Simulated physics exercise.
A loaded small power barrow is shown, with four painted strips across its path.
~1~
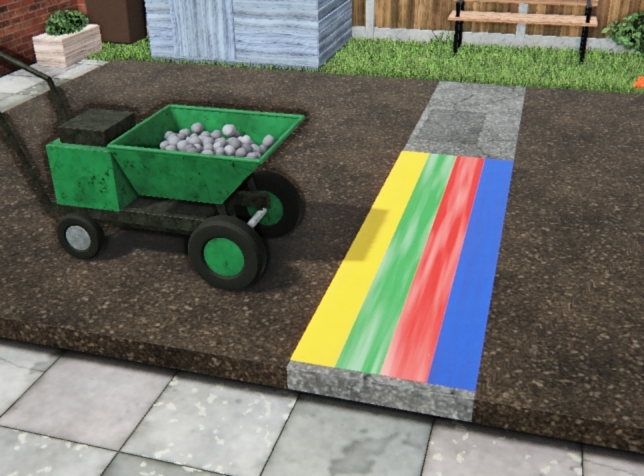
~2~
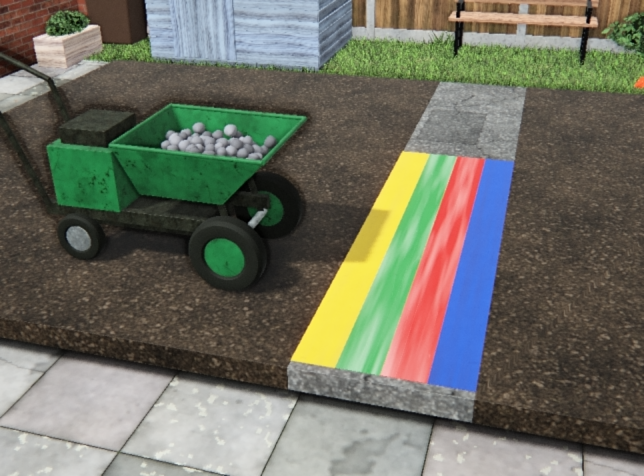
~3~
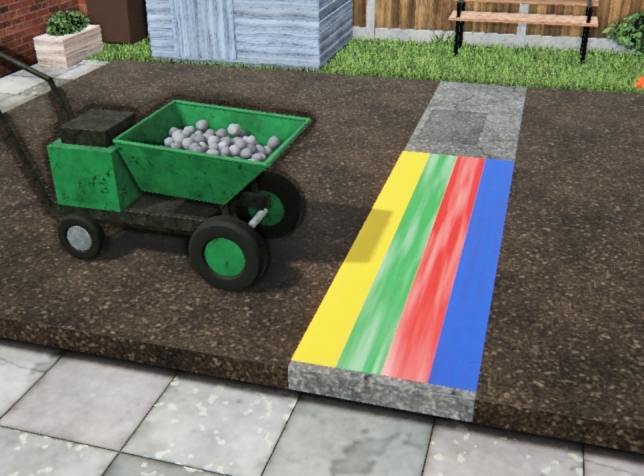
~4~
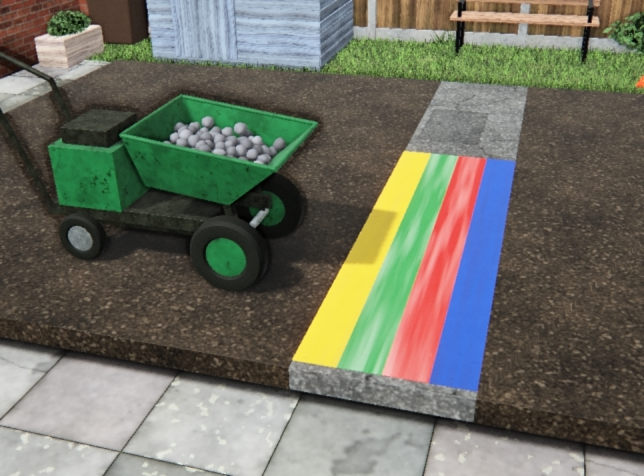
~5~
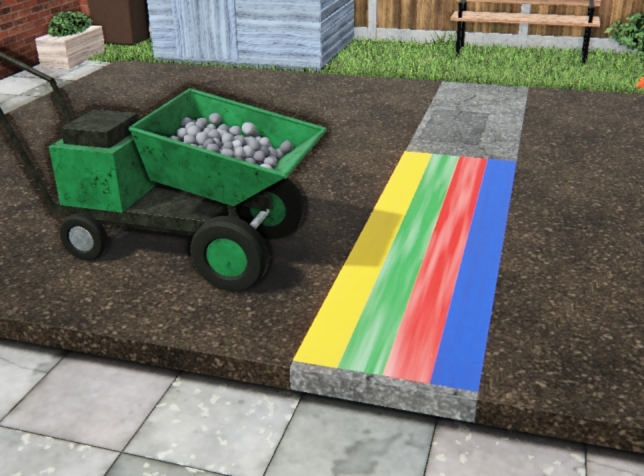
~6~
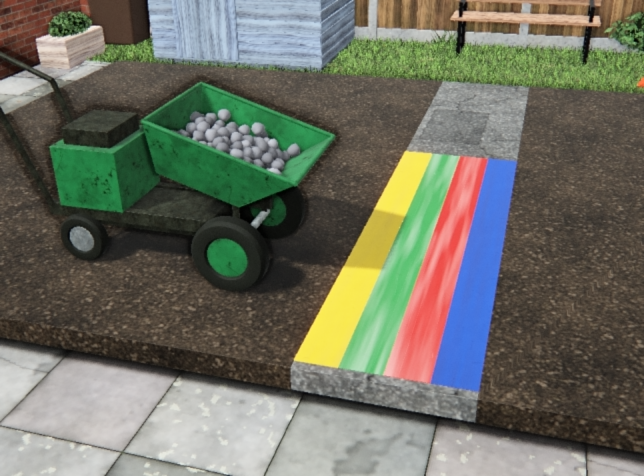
A green skip full of round grey cobbles tilted slowly forward to the right on a small barrow, its back end lifting, while the wheels stayed still beside yellow, green, red and blue strips.
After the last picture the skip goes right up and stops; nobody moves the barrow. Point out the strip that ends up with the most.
The green one ends up with the most.
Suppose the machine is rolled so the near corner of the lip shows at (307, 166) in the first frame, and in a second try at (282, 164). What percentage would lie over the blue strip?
In turn, around 20 per cent and 10 per cent.
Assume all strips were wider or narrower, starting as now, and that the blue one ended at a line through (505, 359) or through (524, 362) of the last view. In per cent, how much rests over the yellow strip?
20 and 30 percent, roughly.
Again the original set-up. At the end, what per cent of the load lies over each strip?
Yellow strip 15 %, green strip 30 %, red strip 15 %, blue strip 10 %.
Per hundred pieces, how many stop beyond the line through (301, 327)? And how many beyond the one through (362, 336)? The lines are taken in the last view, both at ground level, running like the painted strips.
About 80 % and 50 %.
Shortly afterwards, skip tipped steeply; the whole lot in the skip.
Next, skip tipped right over; near two thirds in the skip; a little over the yellow strip; near a quarter over the green strip; only a few over the red strip.
Some moments later, skip tipped right over; near a quarter in the skip; near a quarter over the yellow strip; near a third over the green strip; near a quarter over the red strip; a little over the blue strip; only a few off the paint.
In the end, skip tipped right over; near a quarter in the skip; near a quarter over the yellow strip; near a quarter over the green strip; near a quarter over the red strip; a little over the blue strip; a little off the paint.
